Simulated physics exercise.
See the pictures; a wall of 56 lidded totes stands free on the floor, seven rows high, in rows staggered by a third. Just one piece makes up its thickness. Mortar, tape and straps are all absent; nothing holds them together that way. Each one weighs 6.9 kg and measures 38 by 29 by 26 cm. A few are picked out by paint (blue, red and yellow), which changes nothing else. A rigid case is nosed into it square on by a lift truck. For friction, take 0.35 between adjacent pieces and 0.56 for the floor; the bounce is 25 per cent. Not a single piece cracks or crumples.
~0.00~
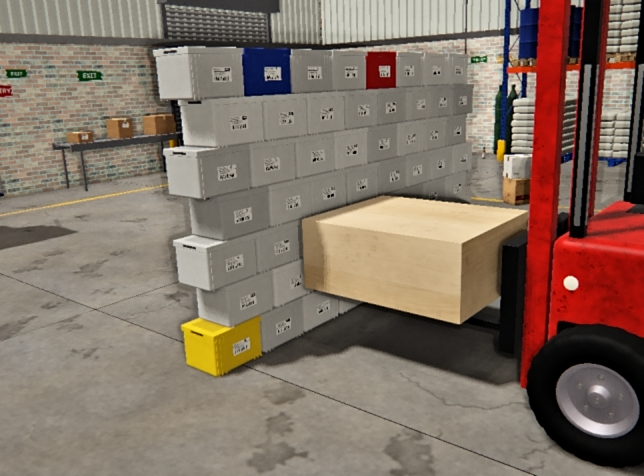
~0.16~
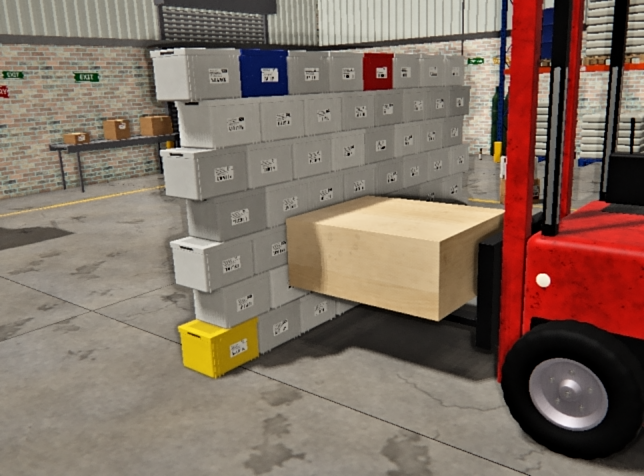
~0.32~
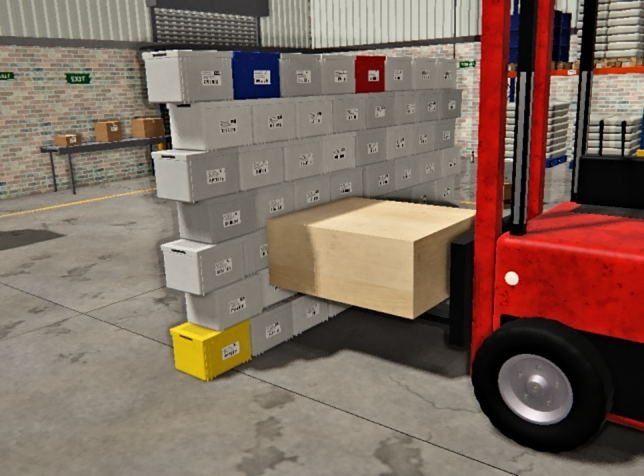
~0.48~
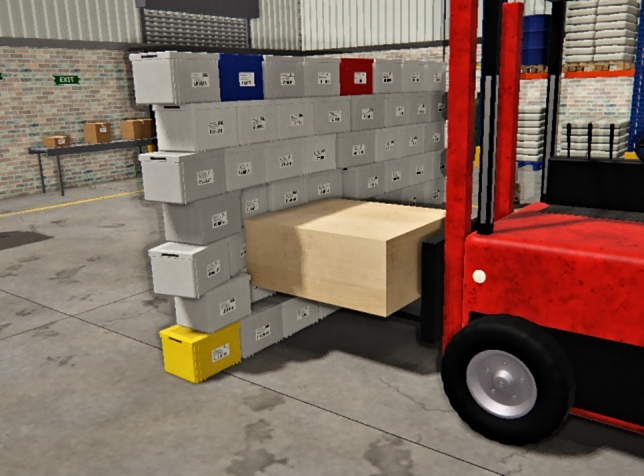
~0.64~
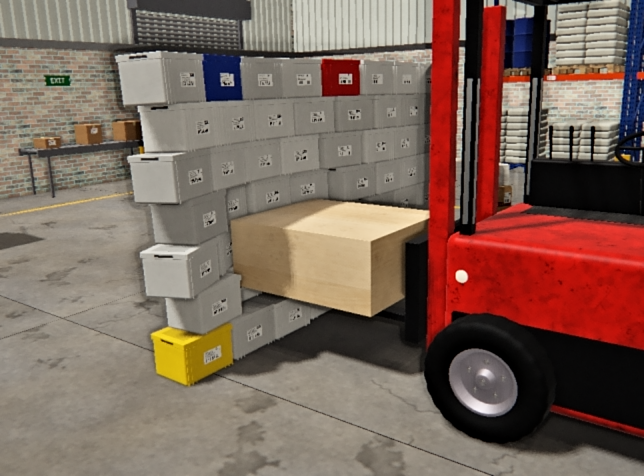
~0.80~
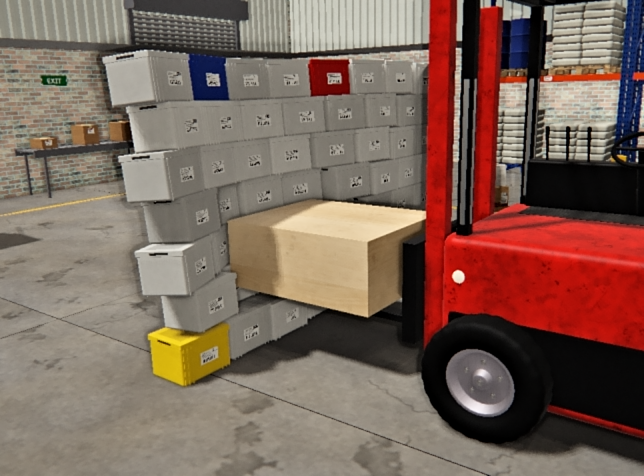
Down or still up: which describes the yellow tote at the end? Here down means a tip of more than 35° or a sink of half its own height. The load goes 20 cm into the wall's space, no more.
Still up.
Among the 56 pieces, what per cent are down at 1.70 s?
60 %.
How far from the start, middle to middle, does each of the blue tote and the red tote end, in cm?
Net displacement (cm, approx.): Blue = 280; red = 330.
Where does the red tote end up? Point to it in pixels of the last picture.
In the last picture it sits at roughly (226, 218).
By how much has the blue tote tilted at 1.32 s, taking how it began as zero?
Around 20° from its start.
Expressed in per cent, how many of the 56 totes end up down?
Estimate: Close to 60%.
By 1.32 s, none of the 56 totes down, 33 disturbed; yellow tote unmoved; blue tote tilted 21°.
By 1.70 s, 33 of the 56 totes down; yellow tote unmoved; blue tote tilted 53°, 59 cm lower.
By 2.18 s, 33 of the 56 totes down; yellow tote unmoved; red tote on its side.
When it is over (3.5 s), 33 of the 56 totes down; yellow tote unmoved; blue tote on its side; red tote 1.57 m lower. In pixels of the last frame, middles, yellow tote near (191, 350), blue tote near (30, 275).
